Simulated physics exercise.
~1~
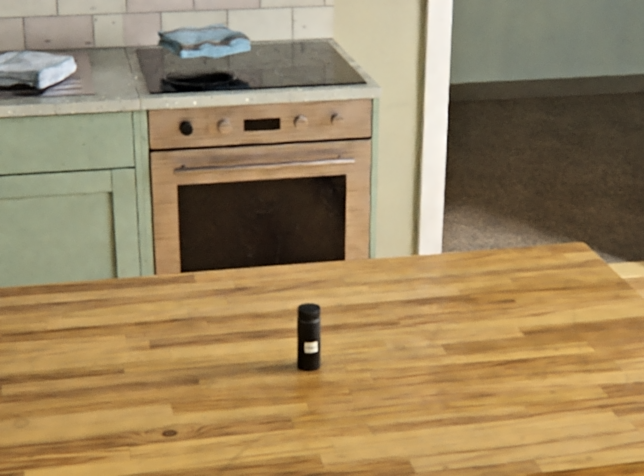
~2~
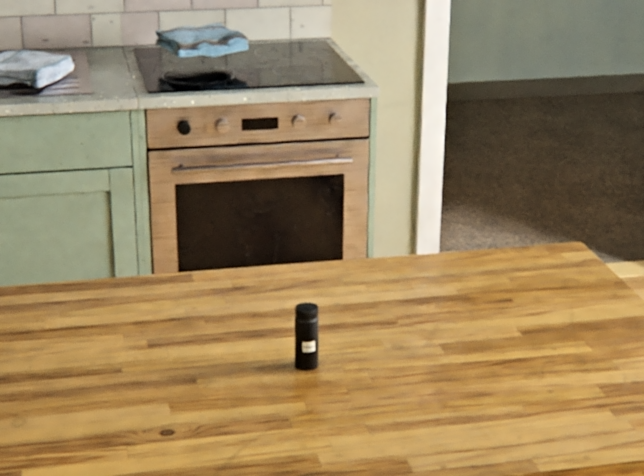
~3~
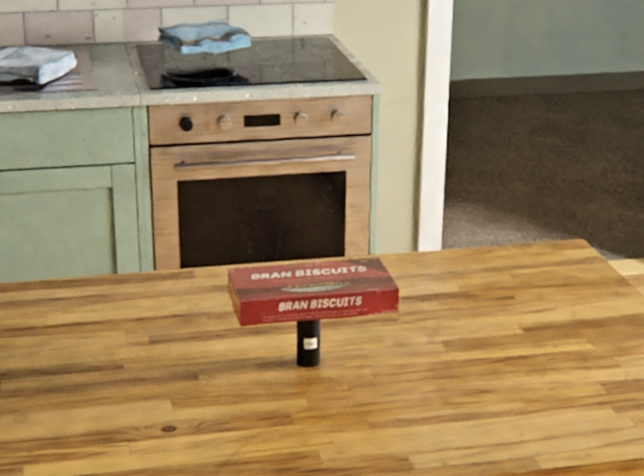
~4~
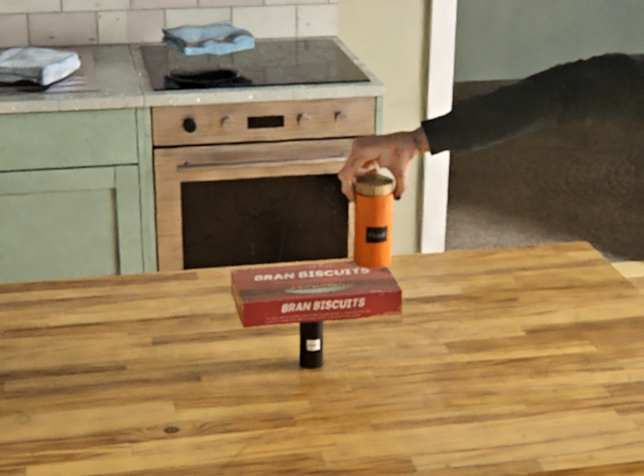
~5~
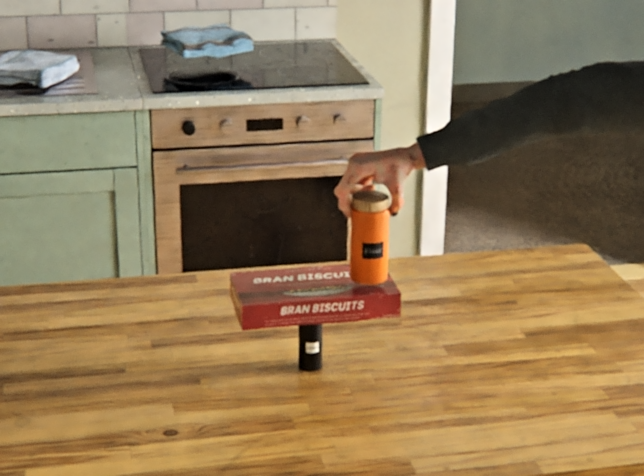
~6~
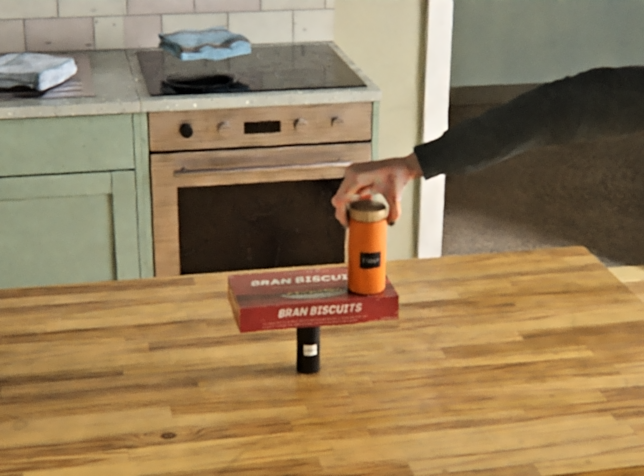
A hand reached in from the right and lowered an orange jar onto the right side of a red bran biscuits box, which had appeared on top of a small black shaker on the wooden counter.
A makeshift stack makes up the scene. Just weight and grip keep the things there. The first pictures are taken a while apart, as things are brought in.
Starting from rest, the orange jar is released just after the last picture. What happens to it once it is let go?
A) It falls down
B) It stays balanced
It falls down.
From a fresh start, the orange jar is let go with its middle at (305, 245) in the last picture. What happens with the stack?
After that, it remains intact.
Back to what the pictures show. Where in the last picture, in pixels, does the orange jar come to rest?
End position: Approximately (447, 332).
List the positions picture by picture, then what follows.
In the first picture, the last thing is not in view yet; black shaker (309, 337).
In the second picture, the last thing is not in view yet; black shaker (307, 337).
In the third picture, the last thing is not in view yet; black shaker (308, 333).
In the fourth picture, still above its spot; orange jar (373, 222); black shaker (311, 335).
In the fifth picture, still above its spot; orange jar (369, 237); black shaker (310, 337).
In the sixth picture, in place under the hand; orange jar (367, 247); black shaker (308, 340).
Then, 0.40 s past the last view, orange jar now fallen; red packet rocked 62° from its first pose.
Then, 1.00 s past the last view, red packet upside down.
Finally, fallen, orange jar and red packet; black shaker still in place. Final places as the last picture's camera would see them, orange jar near (447, 331). The stack loses its balance.
